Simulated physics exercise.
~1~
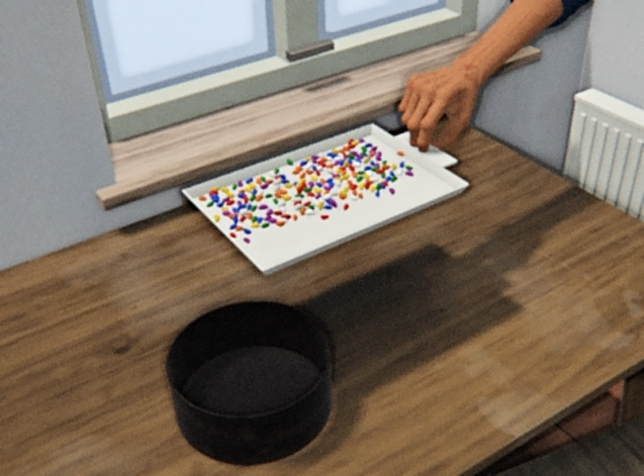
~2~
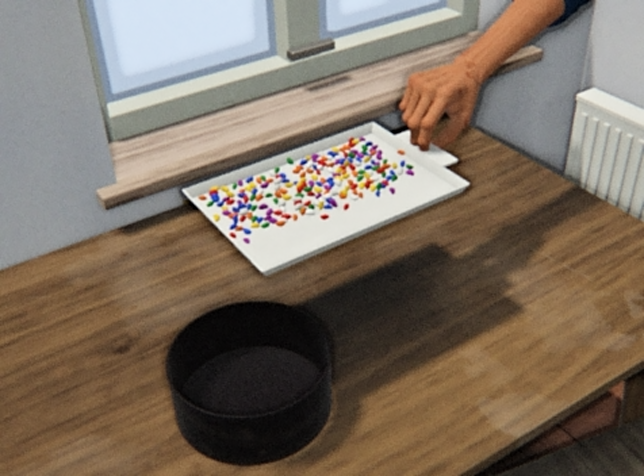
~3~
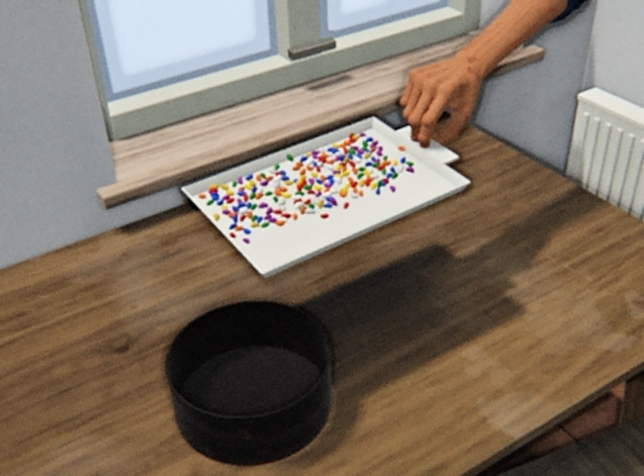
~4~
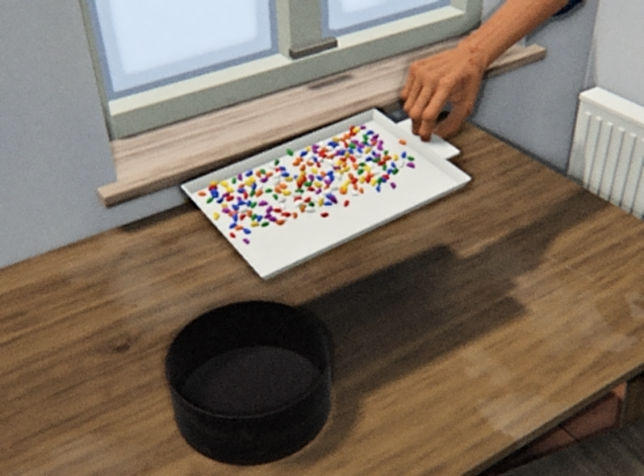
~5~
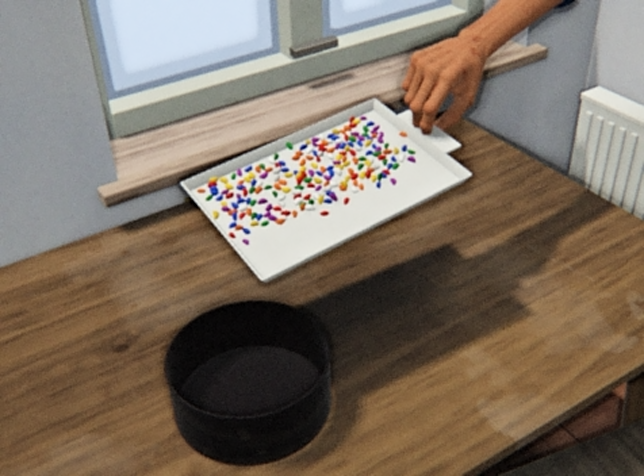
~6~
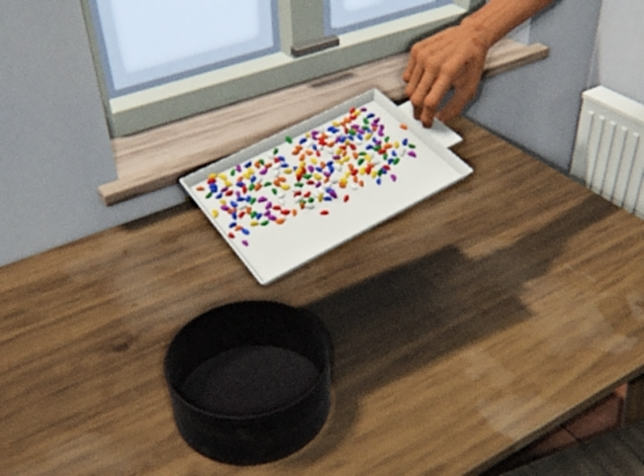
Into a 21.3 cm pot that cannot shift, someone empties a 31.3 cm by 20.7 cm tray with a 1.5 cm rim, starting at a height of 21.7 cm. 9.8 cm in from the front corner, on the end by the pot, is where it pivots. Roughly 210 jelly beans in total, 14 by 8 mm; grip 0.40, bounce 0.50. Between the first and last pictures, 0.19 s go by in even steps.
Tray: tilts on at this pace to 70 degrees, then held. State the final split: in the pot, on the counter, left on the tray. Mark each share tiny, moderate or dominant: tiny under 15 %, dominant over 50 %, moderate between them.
Pot: Dominant, counter: Tiny, left on the tray: Tiny.
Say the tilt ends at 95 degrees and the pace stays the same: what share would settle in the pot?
The pot would get around 95 per cent.
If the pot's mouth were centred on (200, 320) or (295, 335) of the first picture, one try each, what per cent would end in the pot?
The shares would be near 20 and 100 per cent respectively.
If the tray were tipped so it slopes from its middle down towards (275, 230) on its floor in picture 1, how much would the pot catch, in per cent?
Near 80 percent, give or take.
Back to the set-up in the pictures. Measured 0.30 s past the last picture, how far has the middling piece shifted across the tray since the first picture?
Roughly 4 cm.
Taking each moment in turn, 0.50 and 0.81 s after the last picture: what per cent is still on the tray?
In turn: 75, 5.
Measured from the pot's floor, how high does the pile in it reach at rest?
It stands at some 2.0 cm.
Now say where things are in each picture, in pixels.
In the first picture, tray tilt 0 degrees, front corners at (265, 265) and (461, 183); middle of the pieces at (311, 184); pot at (249, 354).
In the second picture, tray tilt 1 degrees, front corners at (265, 266) and (461, 183); middle of the pieces at (312, 183).
In the third picture, tray tilt 2 degrees, front corners at (265, 268) and (462, 181); middle of the pieces at (312, 181).
In the fourth picture, tray tilt 5 degrees, front corners at (264, 270) and (463, 178), lowest corner left front; middle of the pieces at (312, 177).
In the fifth picture, tray tilt 9 degrees, front corners at (264, 273) and (464, 173), lowest corner left front; middle of the pieces at (312, 173).
In the sixth picture, tray tilt 12 degrees, front corners at (264, 277) and (465, 170), lowest corner left front; middle of the pieces at (311, 168); pot at (247, 354).
Then, 0.30 s after the last picture, tilt 41 degrees; the tray holds 100 %, the pot 0 %.
Then, 0.50 s after the last picture, tilt 60 degrees; the tray holds 75 %, the pot 0 %.
Then, 0.81 s after the last picture, tilt 70 degrees; the tray holds 5 %, the pot 90 %.
In the end, pot 95 %, counter 5 %, tray 0 %.
